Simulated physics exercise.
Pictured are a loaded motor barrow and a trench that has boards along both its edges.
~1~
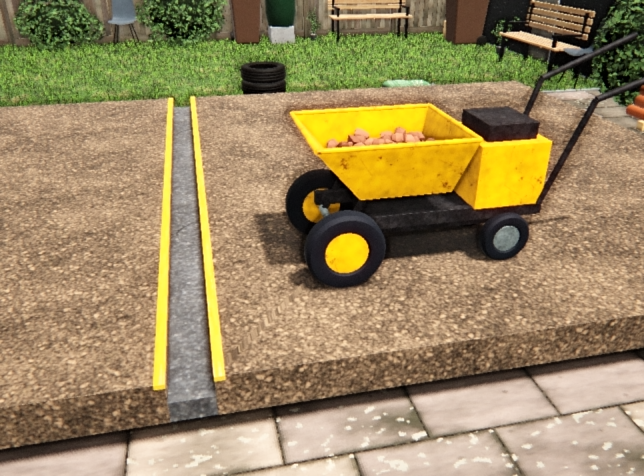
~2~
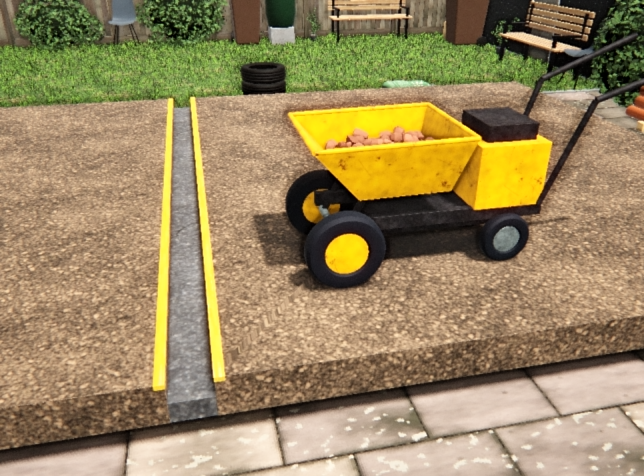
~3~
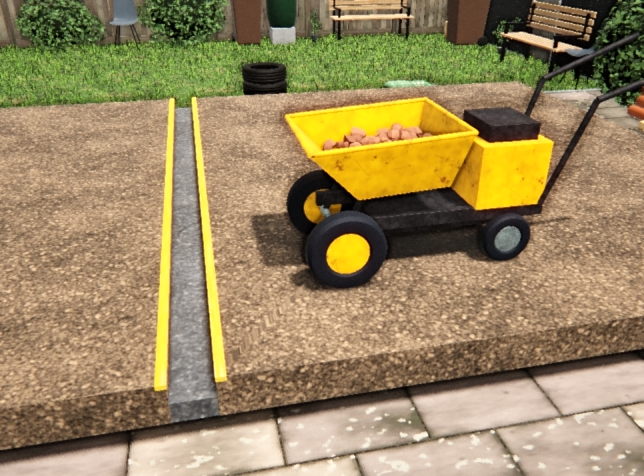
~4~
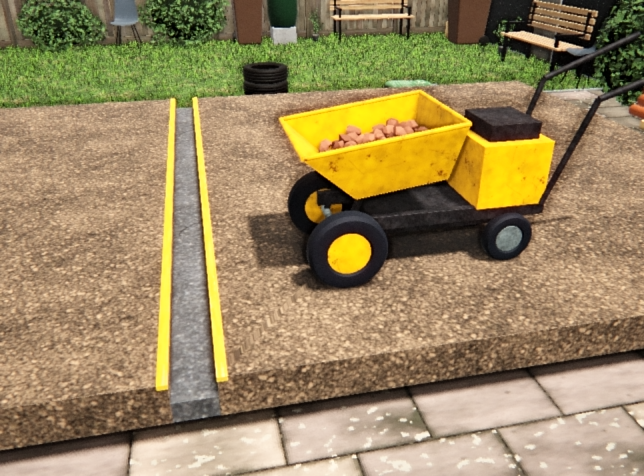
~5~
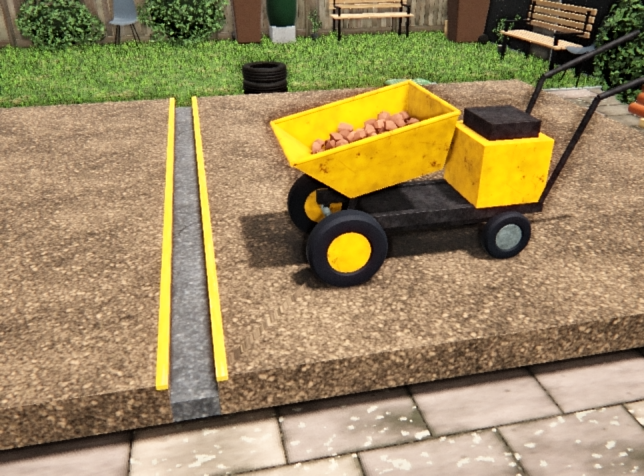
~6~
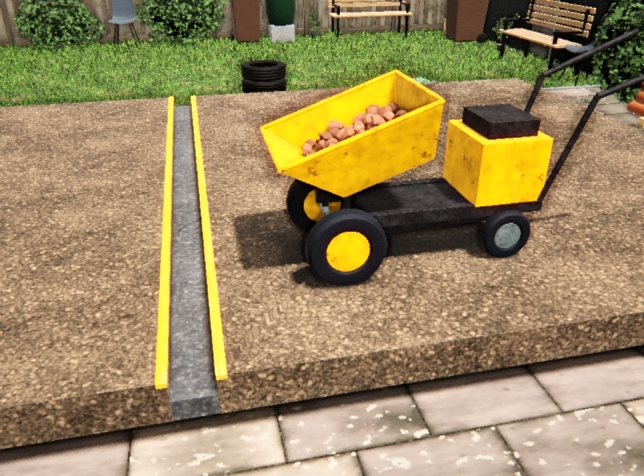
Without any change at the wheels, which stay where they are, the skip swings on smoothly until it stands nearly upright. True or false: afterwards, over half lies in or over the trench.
True.
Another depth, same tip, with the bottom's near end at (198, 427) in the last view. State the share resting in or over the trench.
About 100 per cent.
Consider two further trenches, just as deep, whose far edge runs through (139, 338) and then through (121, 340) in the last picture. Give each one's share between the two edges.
Roughly 80 per cent, then roughly 90 per cent.
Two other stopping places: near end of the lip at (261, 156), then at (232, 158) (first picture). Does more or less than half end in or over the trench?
A minority / a minority.
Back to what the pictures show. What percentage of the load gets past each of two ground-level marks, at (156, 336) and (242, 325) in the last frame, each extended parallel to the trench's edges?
In order: 10 per cent, then 90 per cent.
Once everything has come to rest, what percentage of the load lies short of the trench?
It comes to close to 25 %.
Just after the last frame, skip tipped steeply; every one in the skip.
A moment on, skip tipped steeply; almost all in the skip; about a tenth short of the trench; just a few in or heaped over the trench; just a few falling.
Further on, skip tipped right over; about a tenth in the skip; roughly a quarter short of the trench; roughly two thirds in or heaped over the trench; about a tenth beyond it.
When it is over, skip tipped right over; roughly a quarter short of the trench; roughly two thirds in or heaped over the trench; about a tenth beyond it.
